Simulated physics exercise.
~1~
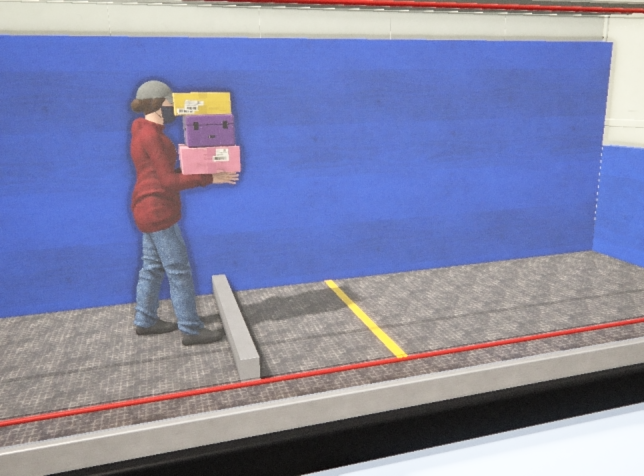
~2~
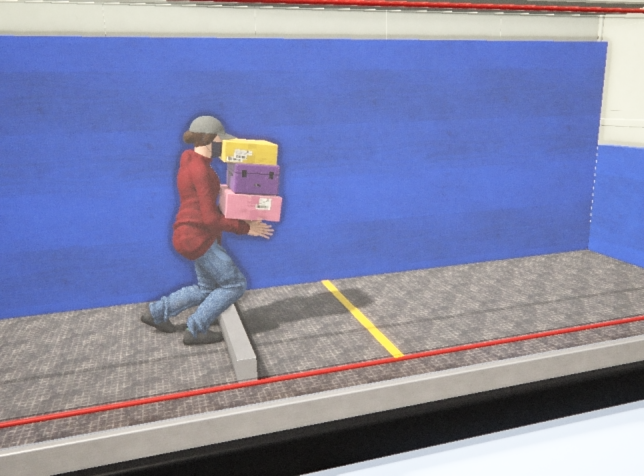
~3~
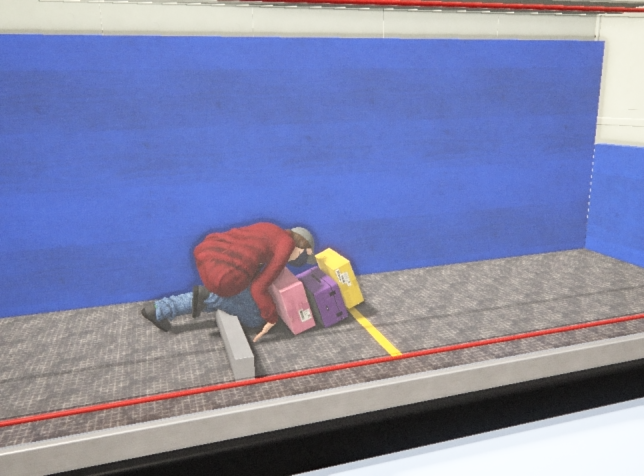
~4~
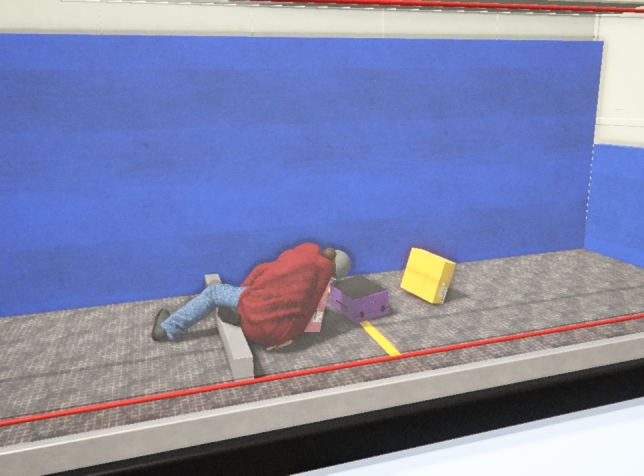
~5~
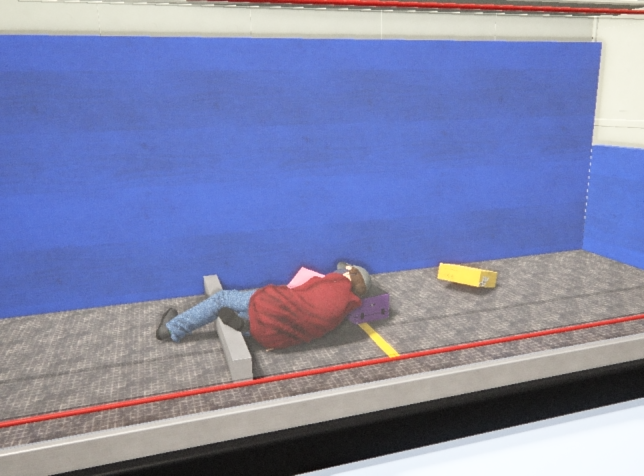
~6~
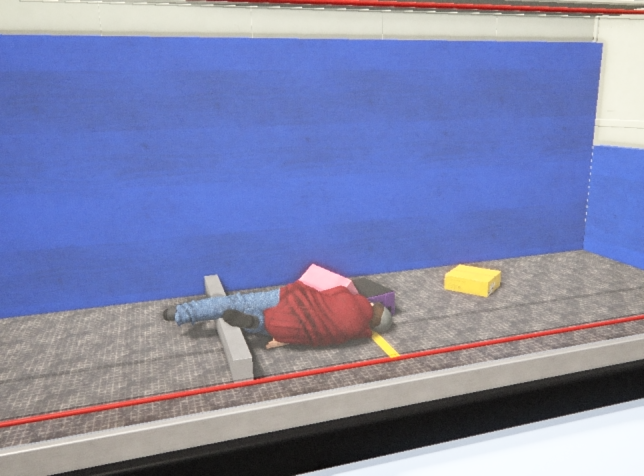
On a grey floor, a person carrying three boxes topples rightward, spilling them and ending face-down.
